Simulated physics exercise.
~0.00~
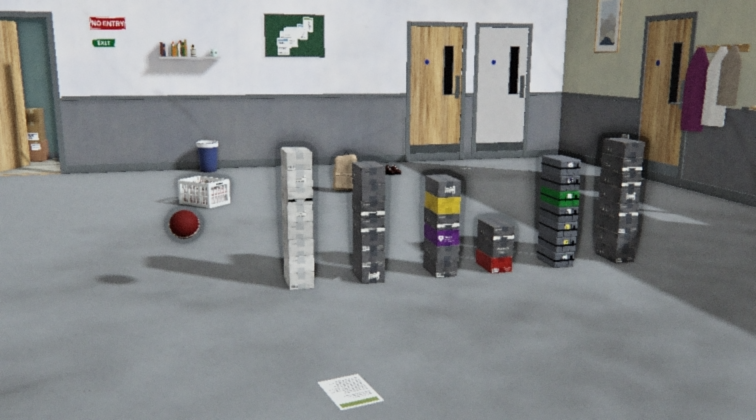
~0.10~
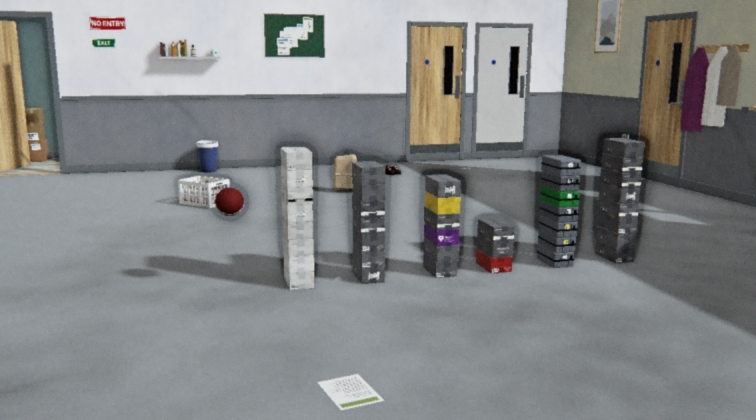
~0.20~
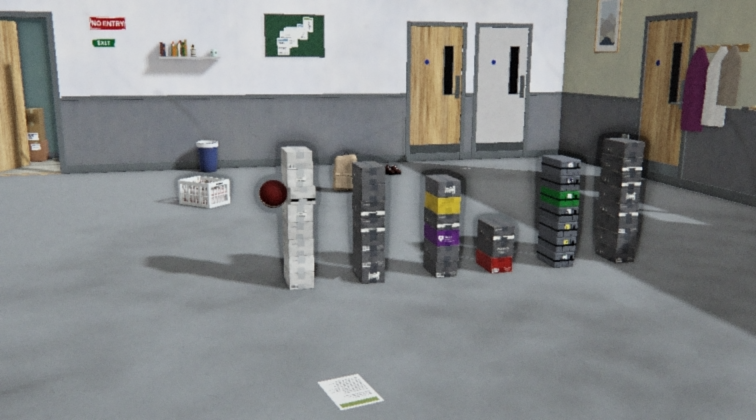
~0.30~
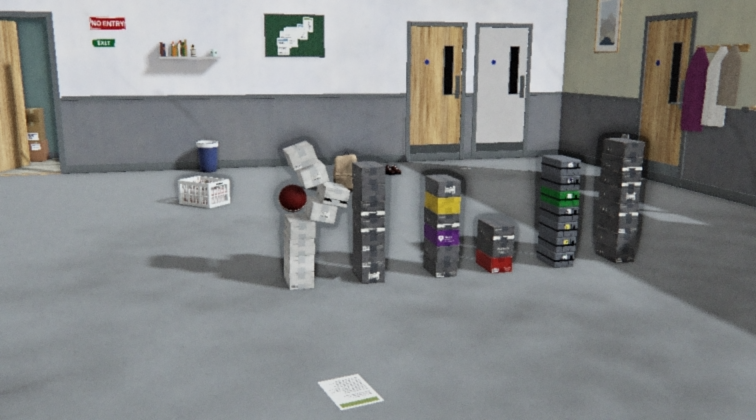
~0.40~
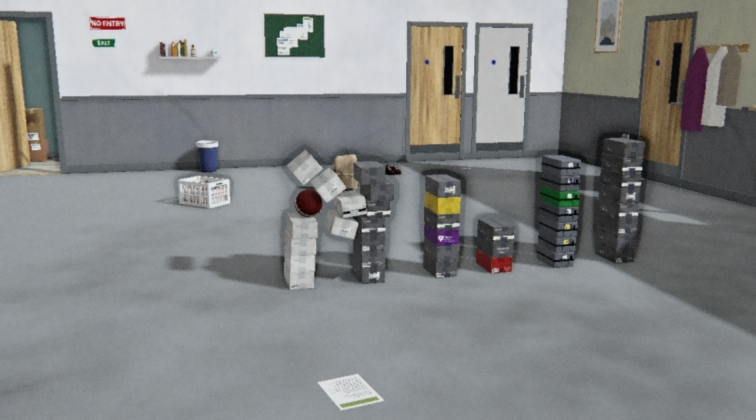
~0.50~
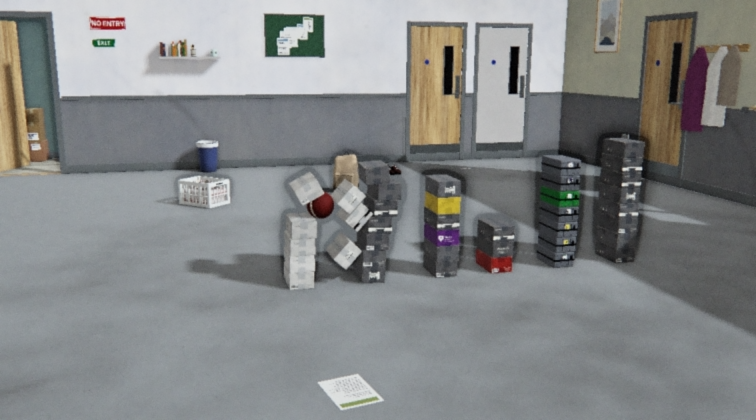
In a room with gray floors, a dark red ball moves rightward through the air into a tall white stack of boxes in a row of columns, knocking its upper boxes loose and pushing them against the gray stack beside it.
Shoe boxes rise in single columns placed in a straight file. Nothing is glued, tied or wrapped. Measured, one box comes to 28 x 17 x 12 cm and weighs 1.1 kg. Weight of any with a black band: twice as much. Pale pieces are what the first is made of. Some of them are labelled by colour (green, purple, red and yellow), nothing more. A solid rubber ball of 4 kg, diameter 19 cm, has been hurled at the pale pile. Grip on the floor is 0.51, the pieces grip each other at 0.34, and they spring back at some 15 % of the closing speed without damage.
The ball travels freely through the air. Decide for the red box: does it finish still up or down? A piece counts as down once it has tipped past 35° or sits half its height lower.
It finishes still up.
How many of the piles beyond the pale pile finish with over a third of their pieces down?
2.
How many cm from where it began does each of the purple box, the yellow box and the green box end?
Start to finish, close to purple 30, yellow 80, green 0 centimetres.
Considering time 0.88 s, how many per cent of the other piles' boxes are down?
15 %.
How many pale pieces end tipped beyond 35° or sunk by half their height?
Count: 4 pale pieces.
Around 0.64 s, 4 of the pale pile down; none of the 31 other boxes down, 7 disturbed; red box unmoved.
Around 0.88 s, 4 of the pale pile down; 4 of the 31 other boxes down; red box unmoved; yellow box displaced 47 mm.
Around 1.12 s, 4 of the pale pile down; 7 of the 31 other boxes down; red box unmoved; yellow box tipped 16°.
Around 1.44 s, 4 of the pale pile down; 12 of the 31 other boxes down; red box displaced 11 mm; purple box tipped 47°, 12 cm lower.
Finally (2.2 s), 4 of the pale pile down; 12 of the 31 other boxes down; red box displaced 11 mm; purple box tipped 47°, 12 cm lower; yellow box tipped 33°, 22 cm lower. Seen by the last camera, middles, red box near (495, 260), purple box near (477, 247).
